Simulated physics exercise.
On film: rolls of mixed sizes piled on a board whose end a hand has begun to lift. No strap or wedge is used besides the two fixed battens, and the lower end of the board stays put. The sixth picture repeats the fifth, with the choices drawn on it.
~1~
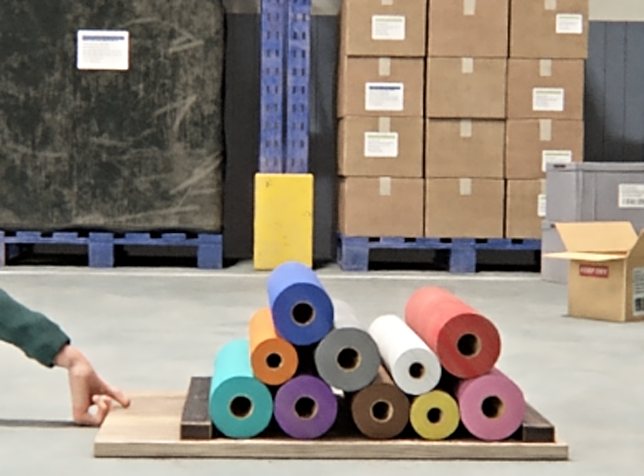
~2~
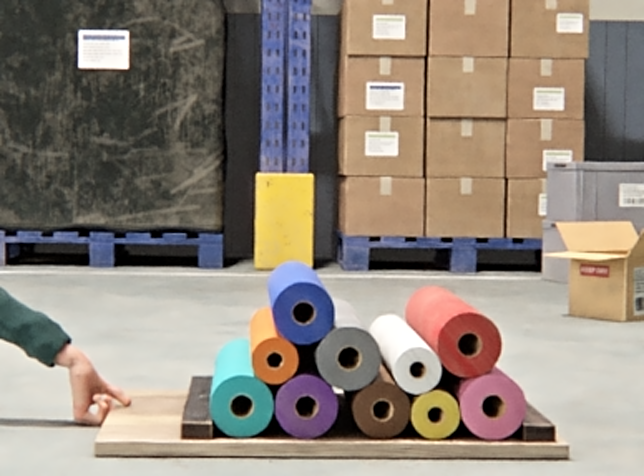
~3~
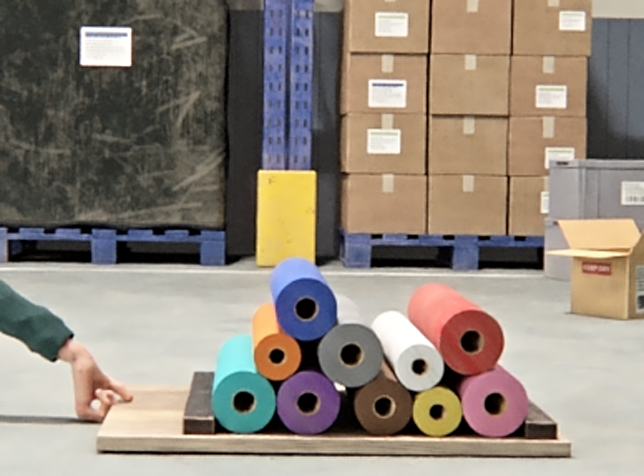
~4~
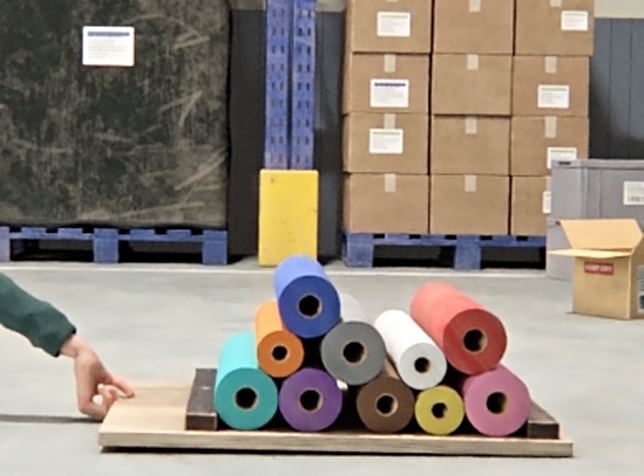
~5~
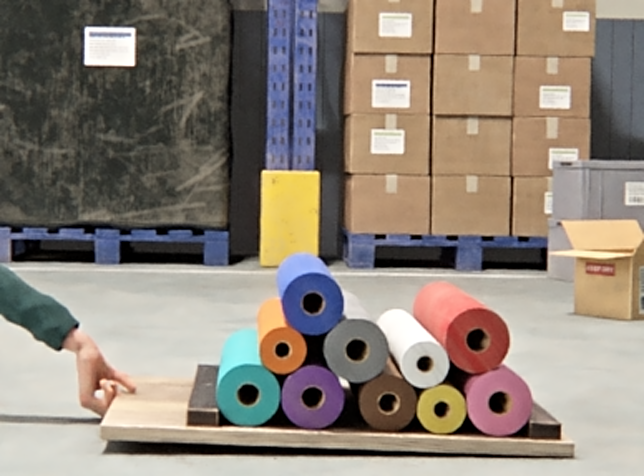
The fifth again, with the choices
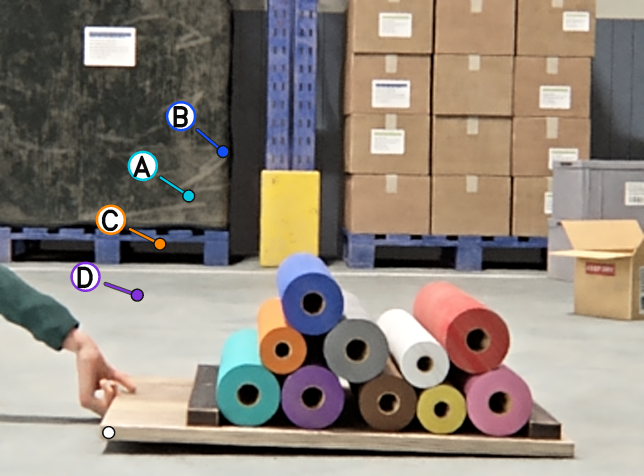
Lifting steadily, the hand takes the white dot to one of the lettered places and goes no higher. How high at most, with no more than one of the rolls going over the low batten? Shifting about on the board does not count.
The last mark within the limit is D.
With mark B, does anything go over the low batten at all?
Yes.
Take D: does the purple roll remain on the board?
Yes, with D.
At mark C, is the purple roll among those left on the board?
Yes, with C.
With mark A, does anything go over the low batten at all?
Yes, at A.
On the marked copy, A at (188, 196); B at (223, 152); C at (160, 244); D at (137, 295); the white dot at (109, 432).
Taking D. A third of the way, board at 14°.
Two thirds of the way, board at 19°.
When it is over, board at 19°, none over the low batten.
As for the rest, A five over the low batten; B eight over the low batten; C four over the low batten (grey, white, blue, red).
